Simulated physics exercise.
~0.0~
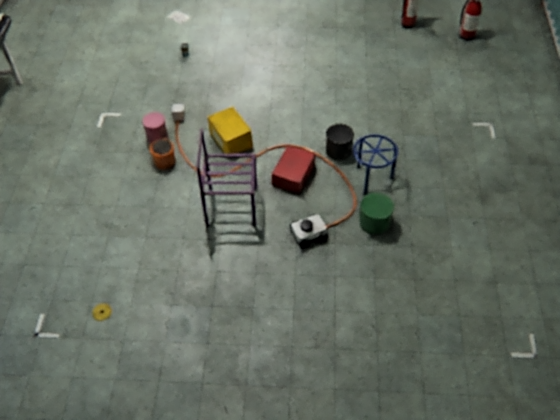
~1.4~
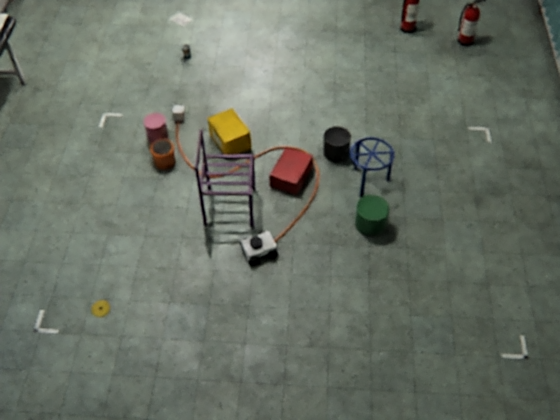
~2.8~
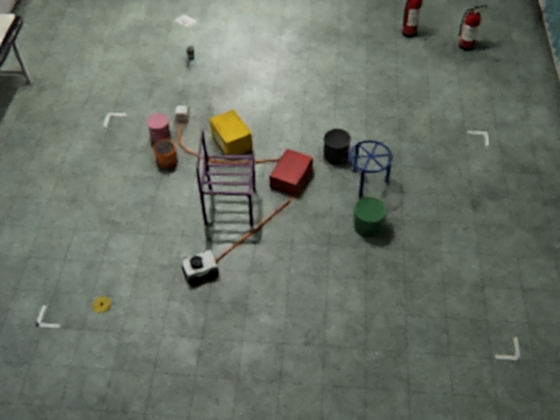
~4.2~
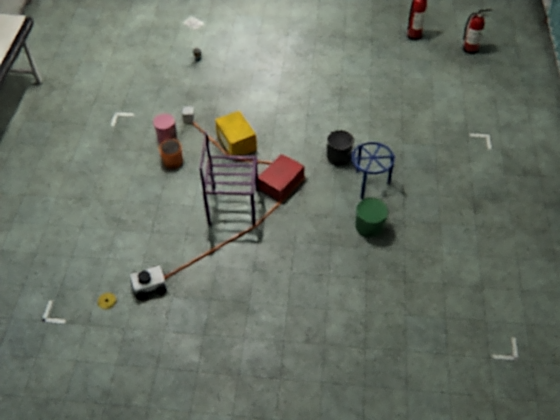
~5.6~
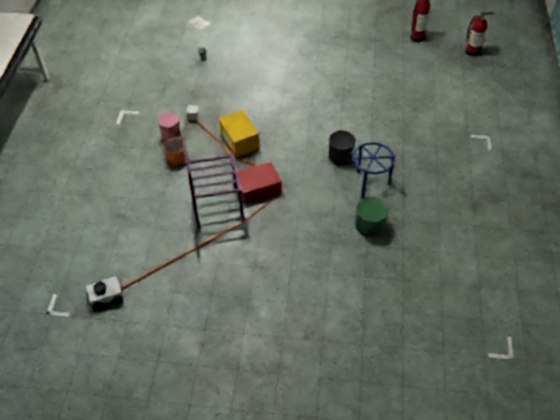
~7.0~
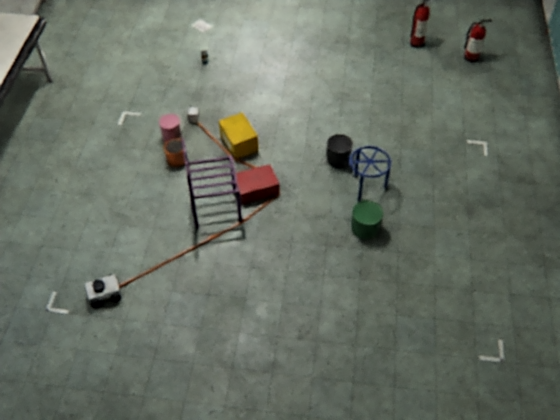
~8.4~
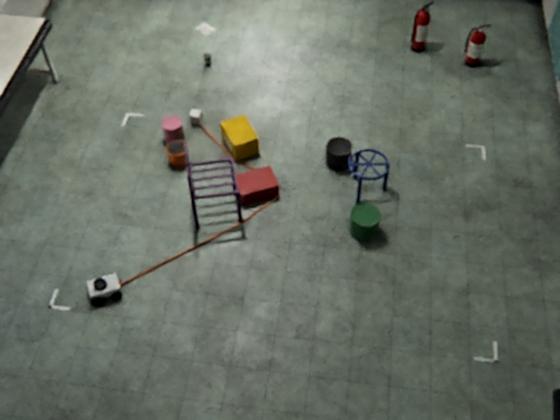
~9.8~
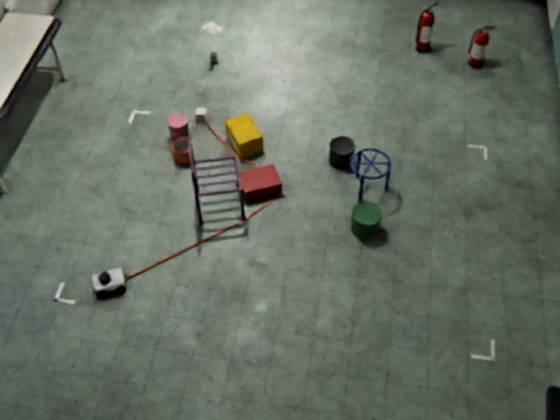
A low cart rolls left, its lead dragging the red crate and purple chair, and stops.
